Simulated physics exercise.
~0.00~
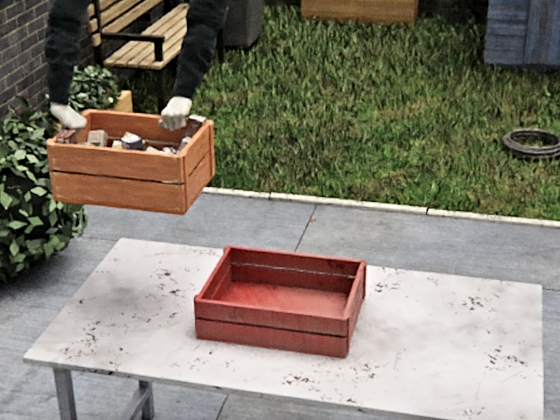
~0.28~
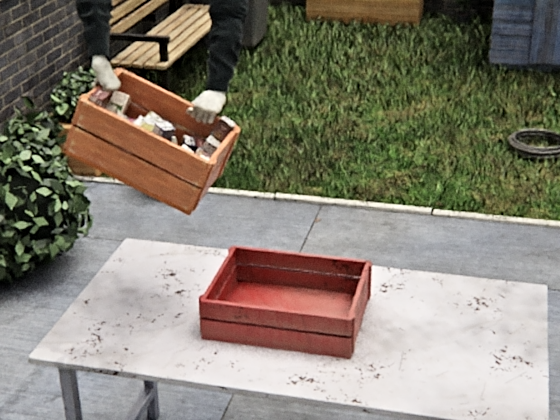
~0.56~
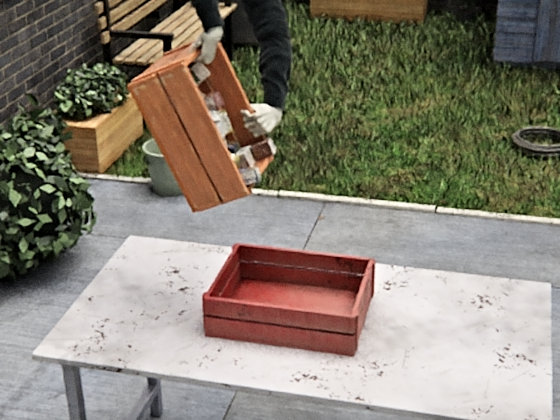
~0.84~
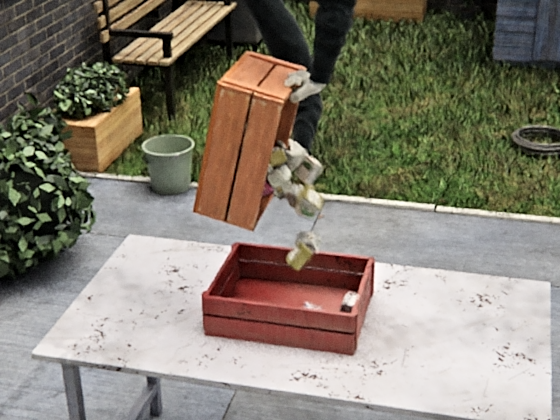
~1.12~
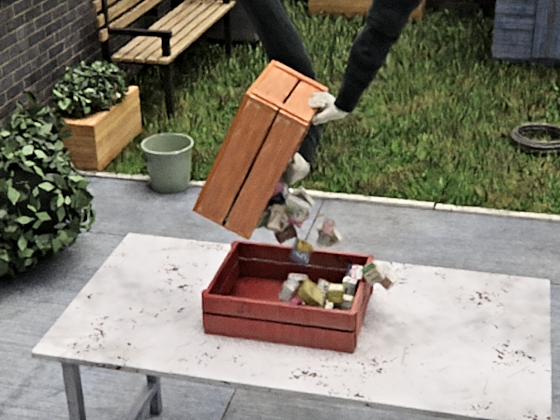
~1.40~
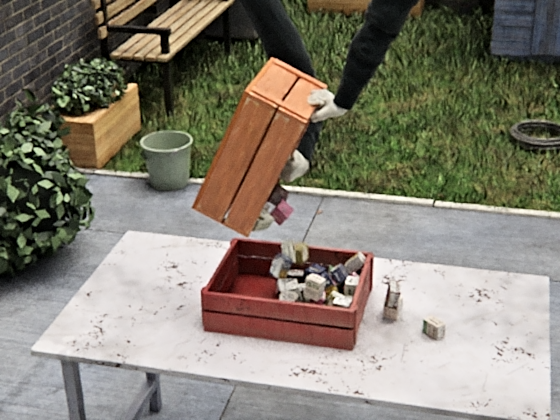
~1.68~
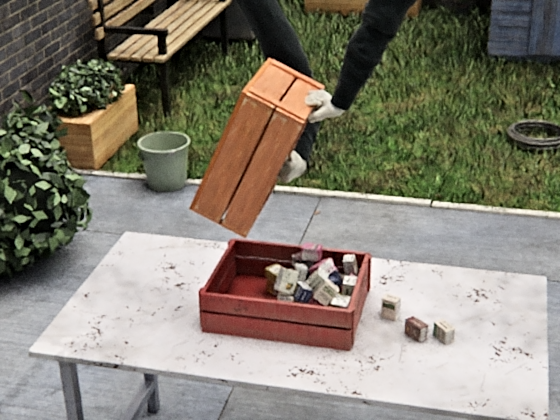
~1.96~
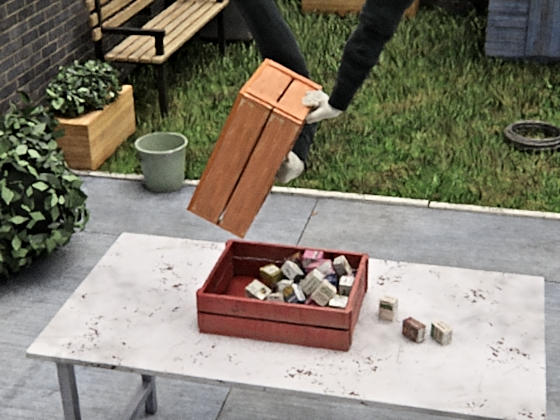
Gloved hands tipping an orange wooden crate, pouring small cartons into a red crate, with three ending up on the table.
